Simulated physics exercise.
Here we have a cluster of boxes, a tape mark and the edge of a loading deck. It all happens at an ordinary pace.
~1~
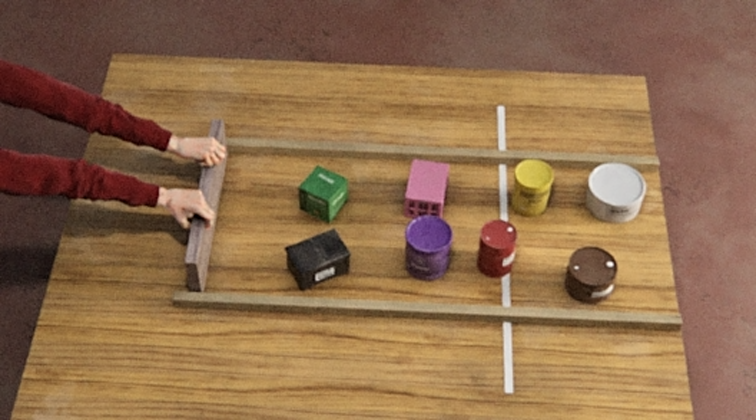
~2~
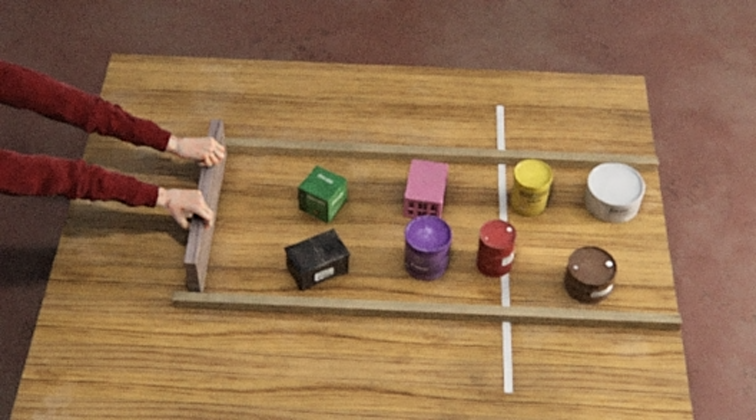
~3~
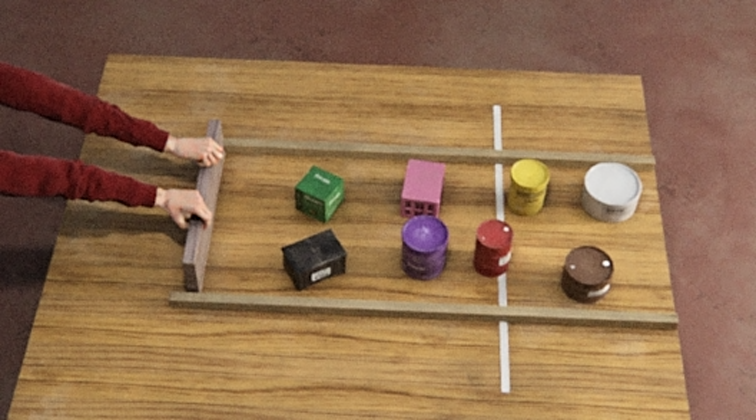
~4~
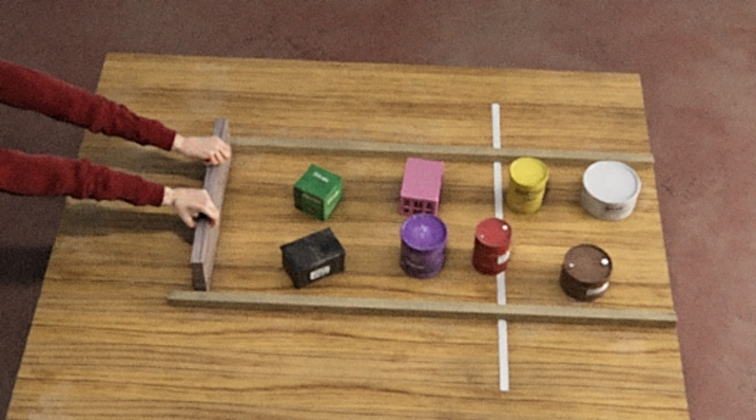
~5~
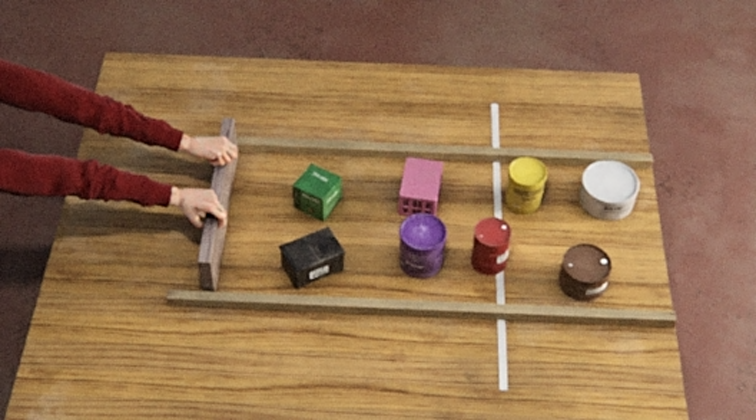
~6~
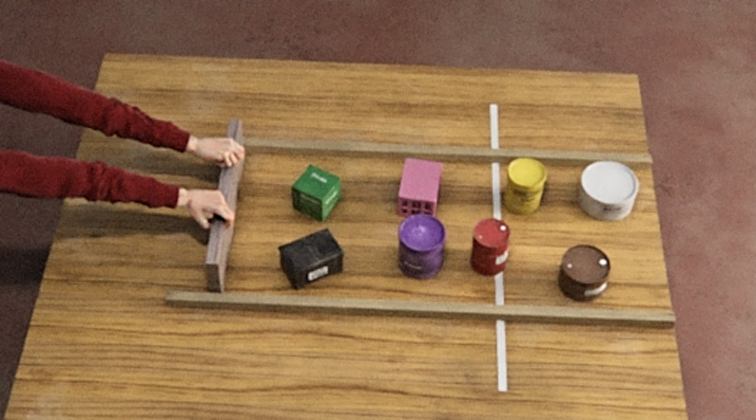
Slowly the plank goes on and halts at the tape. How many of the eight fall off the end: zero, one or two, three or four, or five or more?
The number that fall off is zero.
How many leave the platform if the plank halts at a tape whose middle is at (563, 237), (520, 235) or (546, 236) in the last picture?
The counts: 1, 0 and 1.
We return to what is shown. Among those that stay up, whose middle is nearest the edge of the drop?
That is the white pail.
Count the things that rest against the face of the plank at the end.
2 of them.
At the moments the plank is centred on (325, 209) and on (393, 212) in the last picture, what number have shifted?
The counts are 2 and 5.
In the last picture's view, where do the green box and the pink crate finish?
The green box at (515, 195), the pink crate at (551, 193).
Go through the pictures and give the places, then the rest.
In the first picture, white pail (615, 194); brown canister (591, 276); yellow pail (531, 189); plank (208, 205); tape (505, 235).
In the second picture, brown canister (590, 275); pink crate (426, 190).
In the third picture, yellow pail (528, 189); plank (205, 205).
In the fourth picture, white pail (609, 191); red canister (492, 247).
In the fifth picture, brown canister (585, 273); black tote (312, 258).
In the sixth picture, white pail (607, 192); brown canister (584, 274); yellow pail (524, 187); plank (226, 205); tape (498, 234).
Soon after, none off yet; white pail at rest near (607, 192); brown canister at rest near (584, 274); yellow pail at rest near (524, 187).
At rest, the number that fall off is zero.
